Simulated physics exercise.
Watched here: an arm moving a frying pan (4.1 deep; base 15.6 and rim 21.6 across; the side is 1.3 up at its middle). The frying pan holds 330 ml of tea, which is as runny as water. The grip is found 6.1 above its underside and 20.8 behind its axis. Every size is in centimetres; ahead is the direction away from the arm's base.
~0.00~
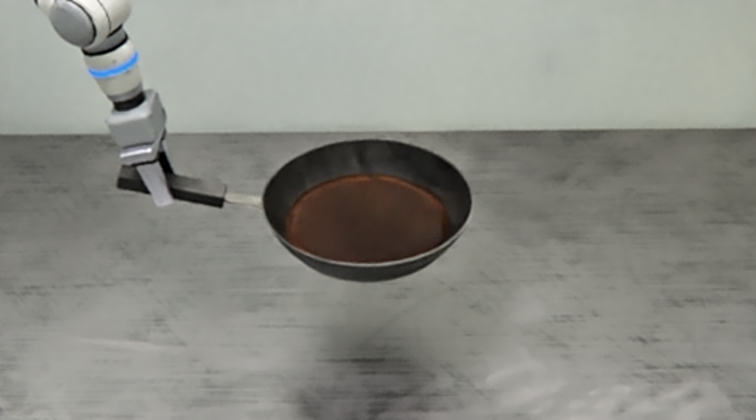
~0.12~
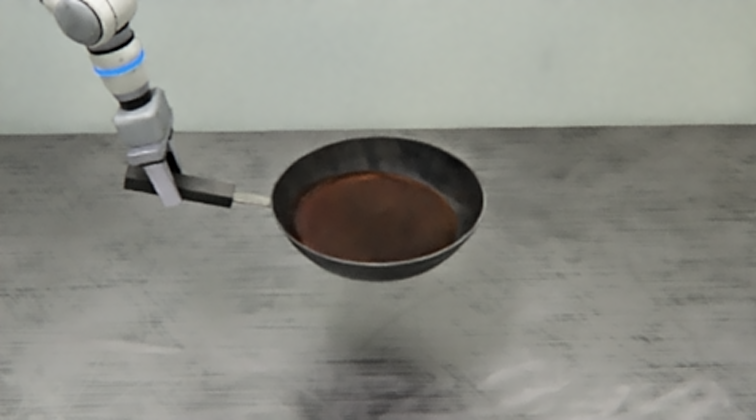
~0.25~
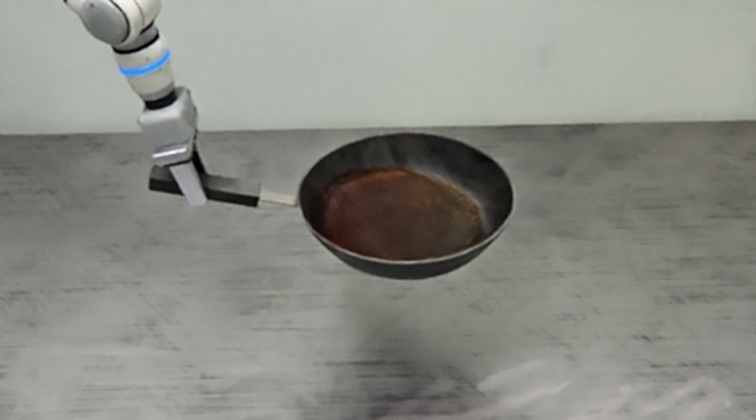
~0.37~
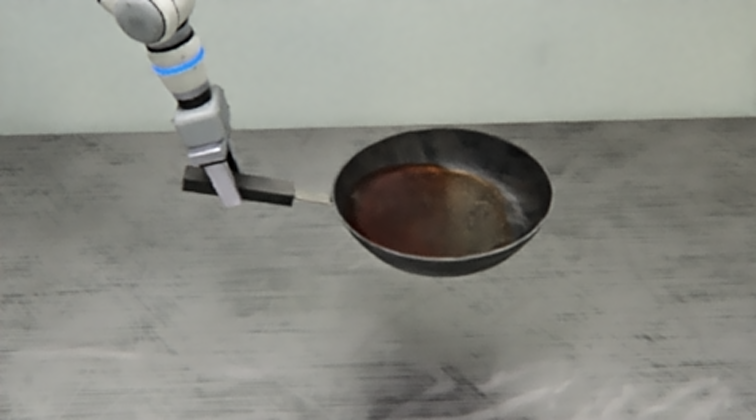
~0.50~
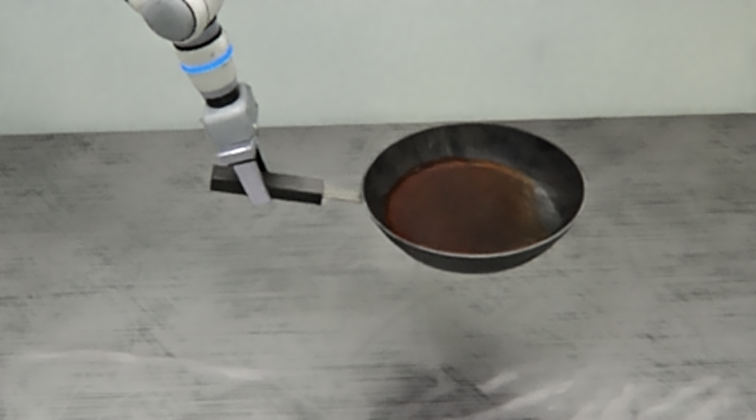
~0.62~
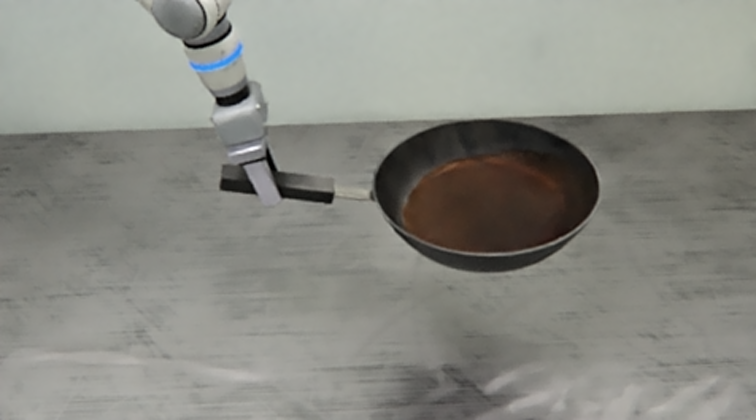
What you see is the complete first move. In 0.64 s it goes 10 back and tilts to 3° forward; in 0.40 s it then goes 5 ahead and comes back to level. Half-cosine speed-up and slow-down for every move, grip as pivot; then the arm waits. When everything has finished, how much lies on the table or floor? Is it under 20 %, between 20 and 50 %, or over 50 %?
It is under 20 %.
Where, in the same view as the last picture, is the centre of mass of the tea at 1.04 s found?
Near (410, 223).
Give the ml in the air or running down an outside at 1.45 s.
0 ml.
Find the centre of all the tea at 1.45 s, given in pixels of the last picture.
Centre at roughly (380, 223) px.
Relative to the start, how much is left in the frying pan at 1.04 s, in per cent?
About 100 %.
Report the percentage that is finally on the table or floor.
It comes to about 3 percent.
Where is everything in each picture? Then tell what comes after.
The first frame shows frying pan middle at (368, 214), level; upper third of the tea around (365, 220), from x 285 to 450, top at y 175; 330 ml in the frying pan.
The second frame shows frying pan middle at (378, 213), level; upper third of the tea around (345, 219), from x 290 to 455, top at y 170.
The third frame shows frying pan middle at (406, 210), tilted 1° backward; upper third of the tea around (347, 211), from x 315 to 480, top at y 165.
The fourth frame shows frying pan middle at (442, 206), tilted 2° backward; upper third of the tea around (390, 207), from x 345 to 510, top at y 165.
The fifth frame shows frying pan middle at (473, 202), tilted 3° backward; upper third of the tea around (456, 207), from x 385 to 545, top at y 160.
The sixth frame shows frying pan middle at (485, 200), tilted 3° backward; upper third of the tea around (549, 196), from x 405 to 595, top at y 150; 330 ml in the frying pan.
After 1.04 s, tilted 1° forward, liquid up to 17 above the table; 330 ml in the frying pan, 5 ml on the table or floor.
After 1.45 s, tilted 2° forward, liquid up to 15 above the table; 330 ml in the frying pan, 5 ml on the table or floor.
After 1.86 s, level, liquid up to 17 above the table; 320 ml in the frying pan, 5 ml on the table or floor, 5 ml in the air or running down outside.
After 2.66 s, level, liquid up to 16 above the table; 320 ml in the frying pan, 10 ml on the table or floor.
At rest, 320 ml in the frying pan, 10 ml on the table or floor. That is 3 % on the table or floor.
